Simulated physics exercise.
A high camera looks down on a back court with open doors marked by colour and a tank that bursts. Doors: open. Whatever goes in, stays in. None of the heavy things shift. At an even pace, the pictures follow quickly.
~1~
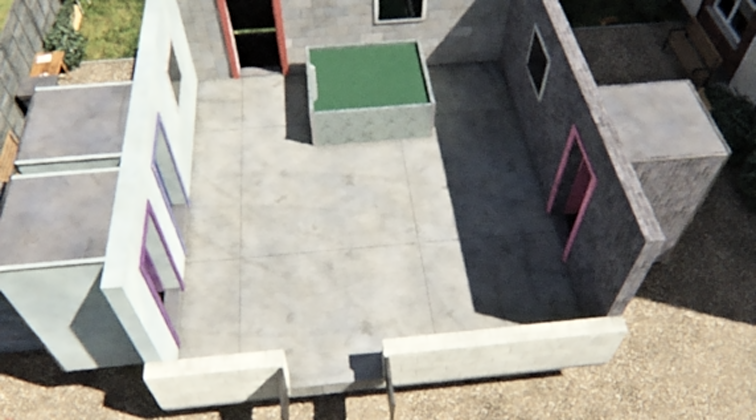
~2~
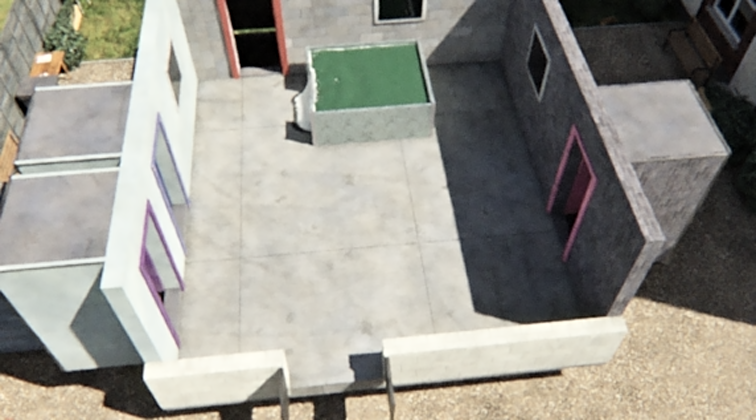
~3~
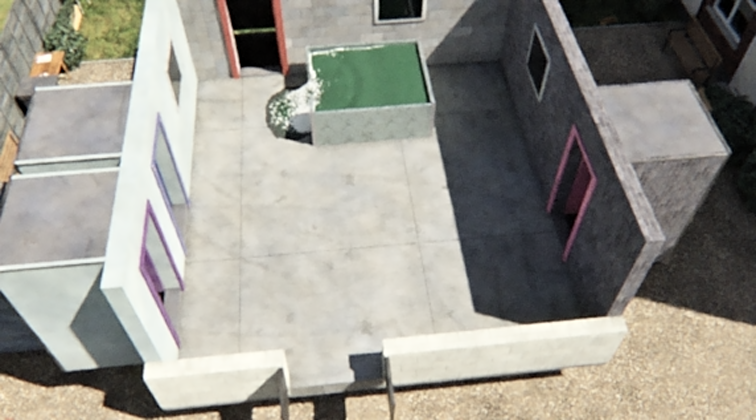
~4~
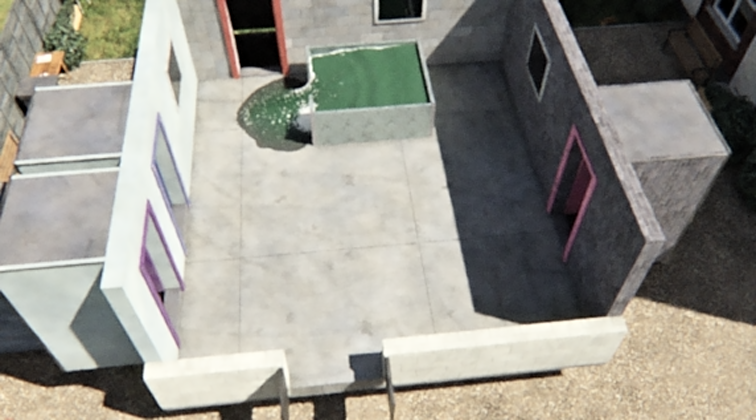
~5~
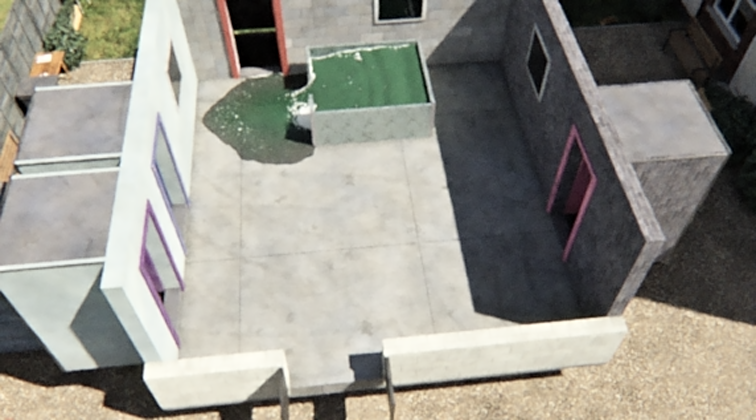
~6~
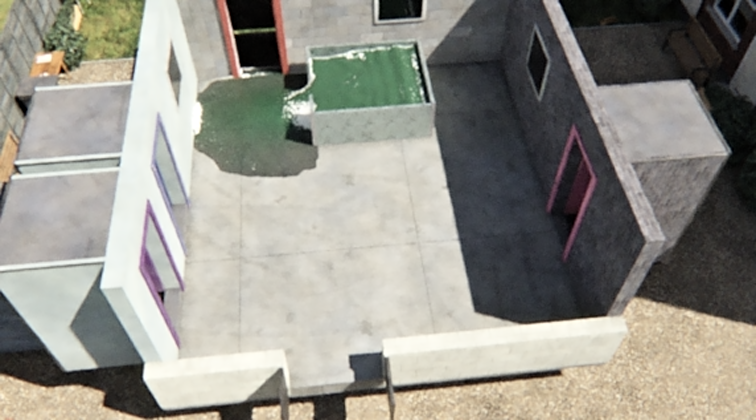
The clip opens on a roofless, grey-floored enclosure seen from above, with a still, full tank of green liquid near the back wall. Water bursts from the tank's left side, foaming white onto the floor, then fans out leftward in a widening dark green pool that reaches the pale left wall and spreads forward.
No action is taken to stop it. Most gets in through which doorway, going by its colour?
Through the red door.
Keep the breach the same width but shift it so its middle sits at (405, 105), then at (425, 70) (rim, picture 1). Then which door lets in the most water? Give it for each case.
First the door marked pink, then the pink one.
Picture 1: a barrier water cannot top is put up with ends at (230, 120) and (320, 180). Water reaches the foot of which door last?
I pick the pink one.
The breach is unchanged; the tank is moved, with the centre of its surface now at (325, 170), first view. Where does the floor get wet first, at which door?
I'd go with the blue-painted one.
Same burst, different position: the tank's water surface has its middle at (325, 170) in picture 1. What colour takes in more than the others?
That would be the blue one.
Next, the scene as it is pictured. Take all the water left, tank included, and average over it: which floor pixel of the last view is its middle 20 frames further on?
I'd put it at around (299, 145).
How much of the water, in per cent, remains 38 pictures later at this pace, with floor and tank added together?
About 84 %.
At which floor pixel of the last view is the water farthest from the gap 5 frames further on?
Approximate pixel: (188, 226).
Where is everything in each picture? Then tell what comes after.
In the first picture, the open tank at (368, 78) is whole and still.
In the second picture, water pours out at (313, 101) and has run to (298, 127).
In the third picture, water pours out at (313, 102) and has run to (276, 131).
In the fourth picture, the front is at (242, 123), out from the gap at (313, 102).
In the fifth picture, the front is at (208, 123), out from the gap at (313, 102).
In the sixth picture, water pours out at (313, 101) and has run to (194, 142).
A moment on, water covers 20 % of the floor; purple door not reached, blue door wet at the sill, nothing in, pink door not reached, red door some in.
Next, water covers 25 % of the floor; purple door wet at the sill, nothing in, blue door wet at the sill, nothing in, pink door not reached, red door some in.
Then, water covers 40 % of the floor; purple door wet at the sill, nothing in, blue door wet at the sill, nothing in, pink door not reached, red door a lot in.
Later, water covers 55 % of the floor; purple door wet at the sill, nothing in, blue door wet at the sill, nothing in, pink door not reached, red door a lot in.
In the end, water covers 75 % of the floor; purple door wet at the sill, nothing in, blue door wet at the sill, nothing in, pink door a trickle in, red door a lot in; the red door has let in the most.
